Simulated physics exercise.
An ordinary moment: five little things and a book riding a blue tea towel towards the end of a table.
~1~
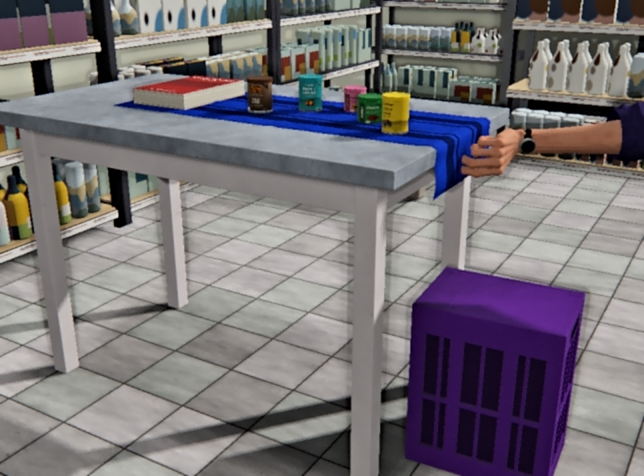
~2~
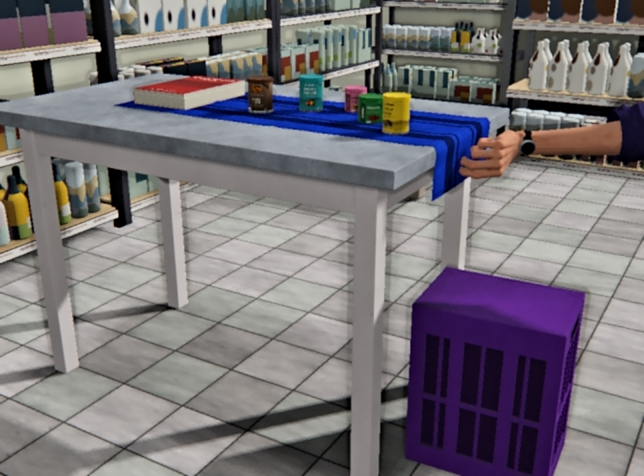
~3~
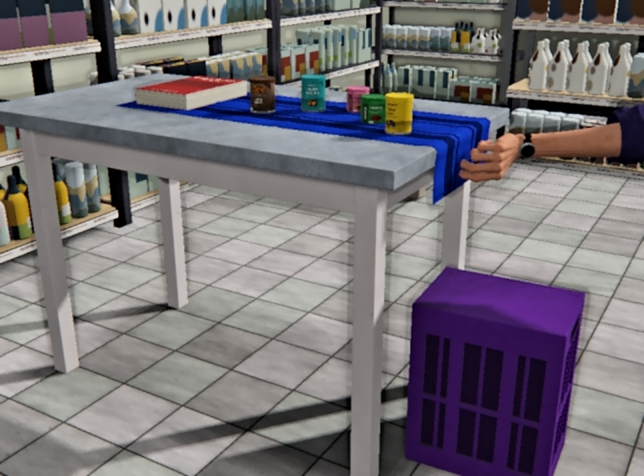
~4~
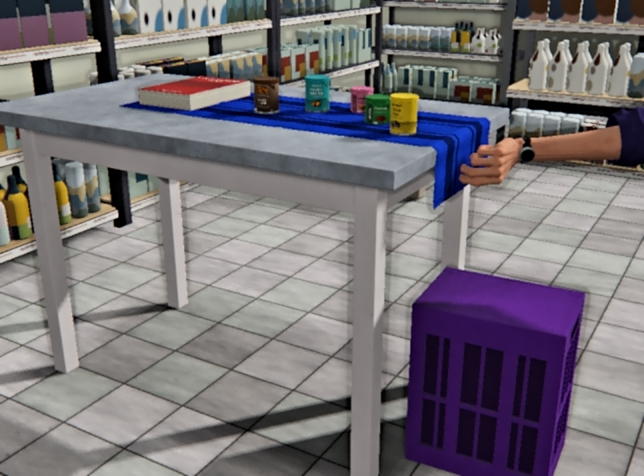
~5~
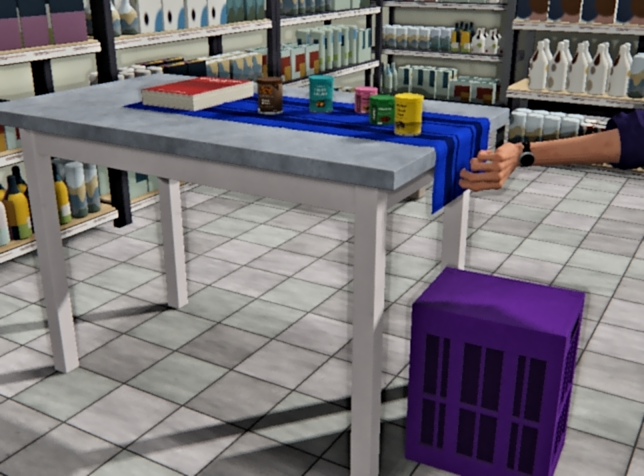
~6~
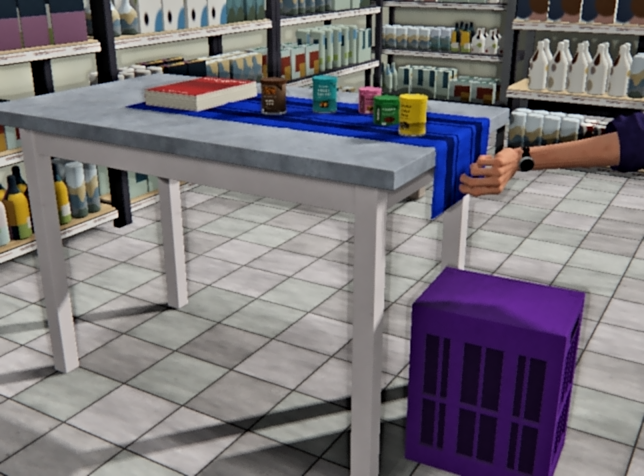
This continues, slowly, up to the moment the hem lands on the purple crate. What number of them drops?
The table loses two.
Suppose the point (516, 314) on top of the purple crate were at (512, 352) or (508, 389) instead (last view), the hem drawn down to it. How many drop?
Then 3 and 4.
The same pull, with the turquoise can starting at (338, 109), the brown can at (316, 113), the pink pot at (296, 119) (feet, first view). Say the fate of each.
The turquoise can stays on; the brown can stays on; the pink pot stays on.
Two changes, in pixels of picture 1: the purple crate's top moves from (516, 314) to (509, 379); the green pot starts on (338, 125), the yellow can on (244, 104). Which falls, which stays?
The green pot is carried off; the yellow can does not fall.
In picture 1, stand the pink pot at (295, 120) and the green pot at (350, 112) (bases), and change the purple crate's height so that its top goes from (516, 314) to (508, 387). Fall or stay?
The pink pot goes over; the green pot falls.
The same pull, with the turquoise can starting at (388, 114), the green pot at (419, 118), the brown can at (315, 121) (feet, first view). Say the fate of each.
The turquoise can comes down; the green pot is carried off; the brown can survives.
Early on, hem near (460, 236); all still up.
Midway, hem on the crate; yellow can and green pot gone.
Finally, hem on the crate; yellow can and green pot gone. The count of fallen things is two.
